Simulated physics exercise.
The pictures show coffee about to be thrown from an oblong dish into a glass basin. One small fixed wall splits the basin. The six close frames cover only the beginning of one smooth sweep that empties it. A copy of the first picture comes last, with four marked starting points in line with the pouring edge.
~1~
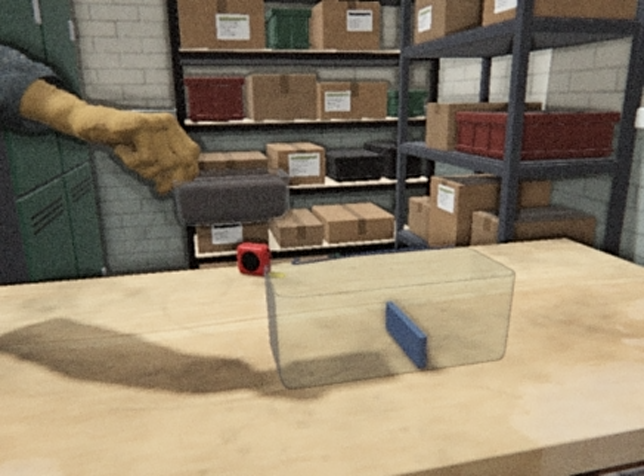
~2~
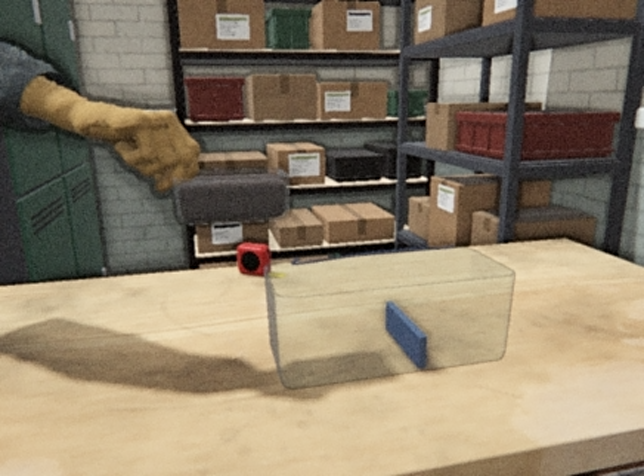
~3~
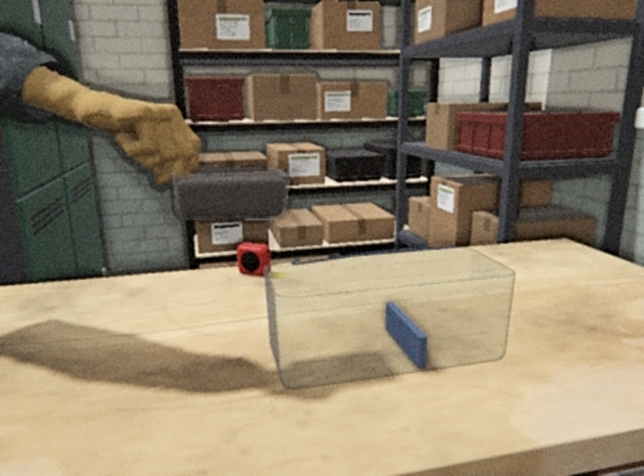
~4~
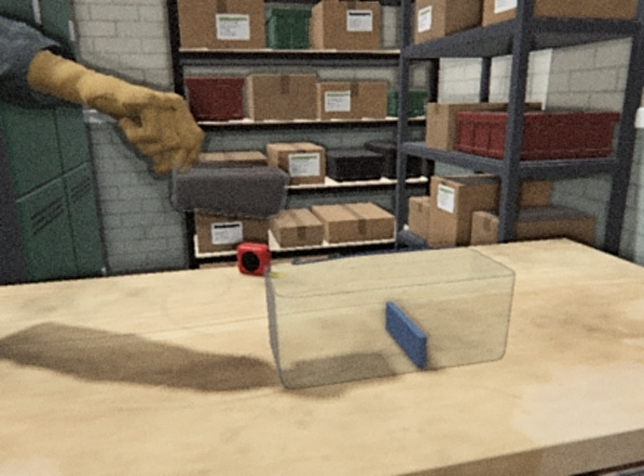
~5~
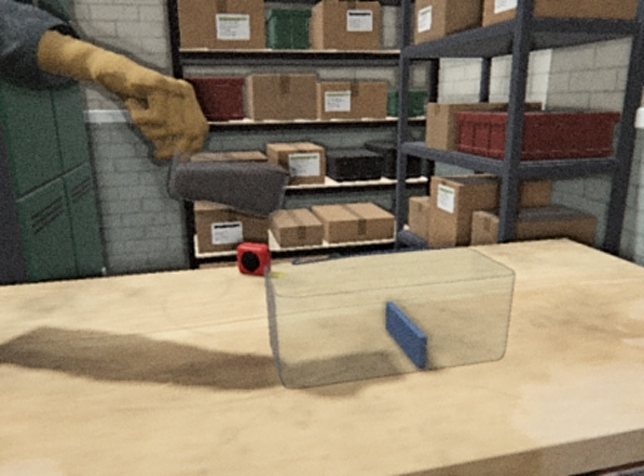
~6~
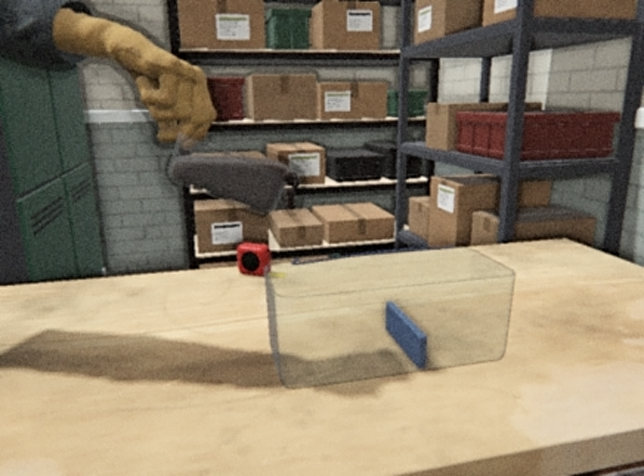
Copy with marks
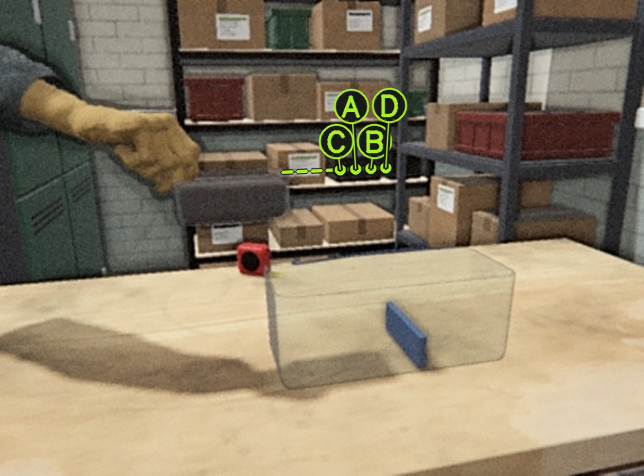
To begin with, a tan-gloved hand holds a dark oblong dish level and nearly still, to the upper left of a clear basin with a blue upright wall inside, on a wooden table. Then the hand lifts the dish's left end, tilting it gradually down toward the right, while the basin stays put.
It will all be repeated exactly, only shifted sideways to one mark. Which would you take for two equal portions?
I would pick place C.
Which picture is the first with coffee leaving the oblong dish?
In picture 5.
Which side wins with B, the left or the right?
The right one.
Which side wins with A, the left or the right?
The right one.
On the marked copy, A at (355, 169); B at (370, 168); C at (340, 169); D at (385, 167).
With A, about 28 % ends left of the wall and 70 % right of it.
With B, about 15 % ends left of the wall and 84 % right of it.
With C, about 46 % ends left of the wall and 53 % right of it.
With D, about 8 % ends left of the wall and 91 % right of it.
